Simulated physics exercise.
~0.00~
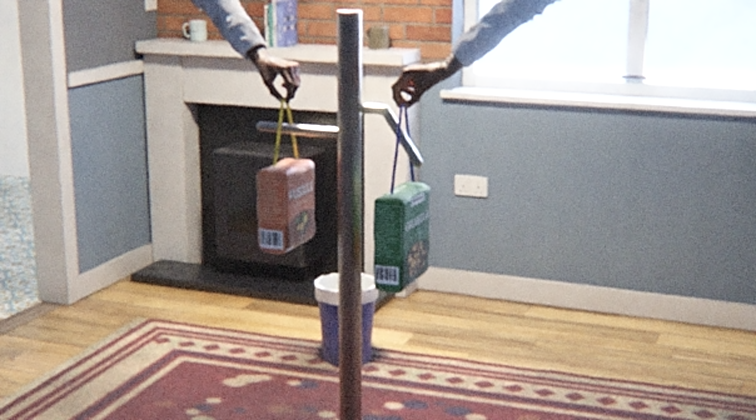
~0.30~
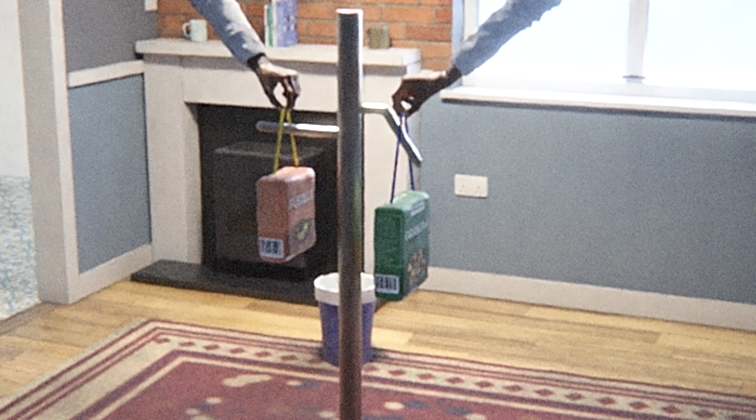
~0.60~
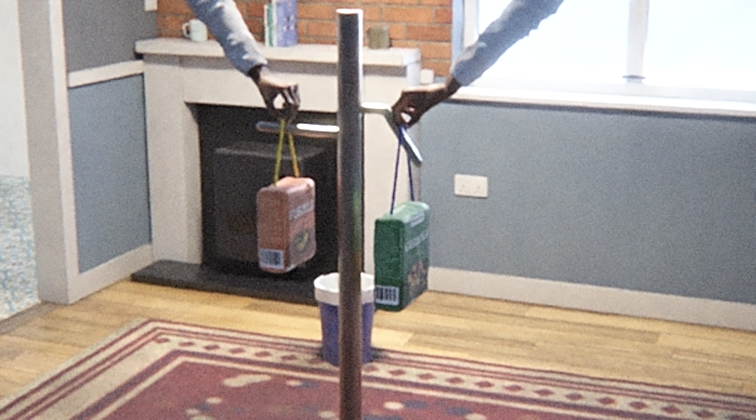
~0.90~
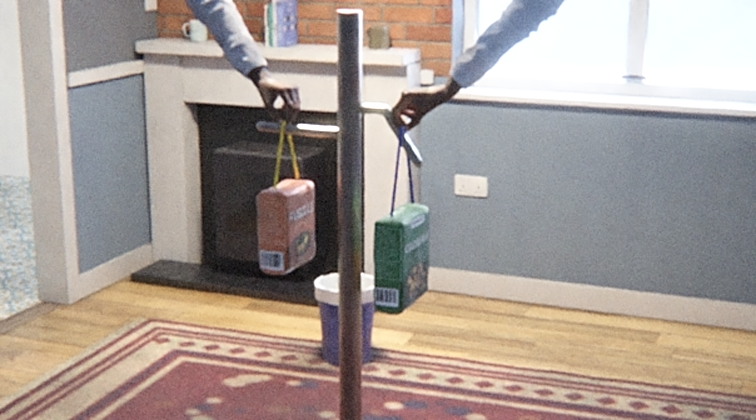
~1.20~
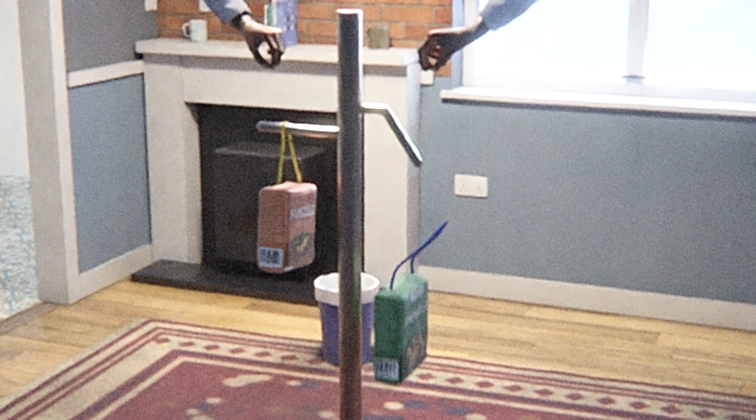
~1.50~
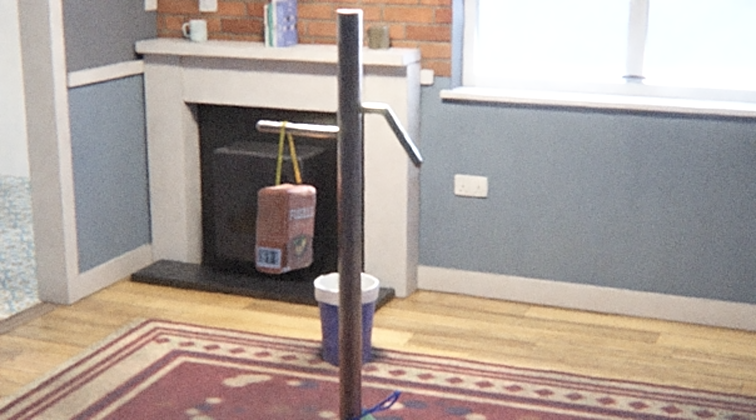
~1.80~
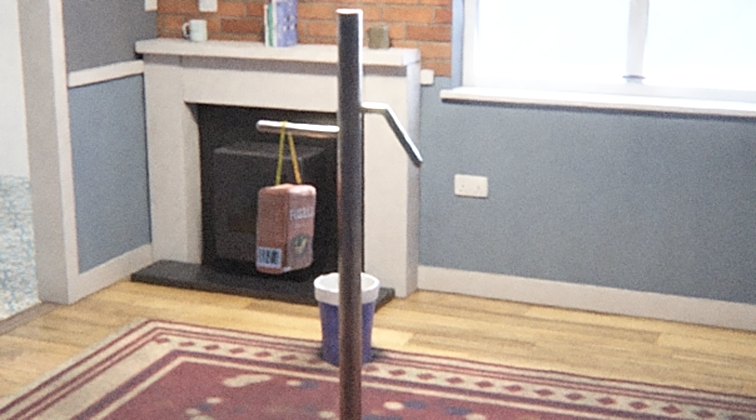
Living room with fireplace, hands hanging an orange sack and green bag on a post, the green one dropping from view.
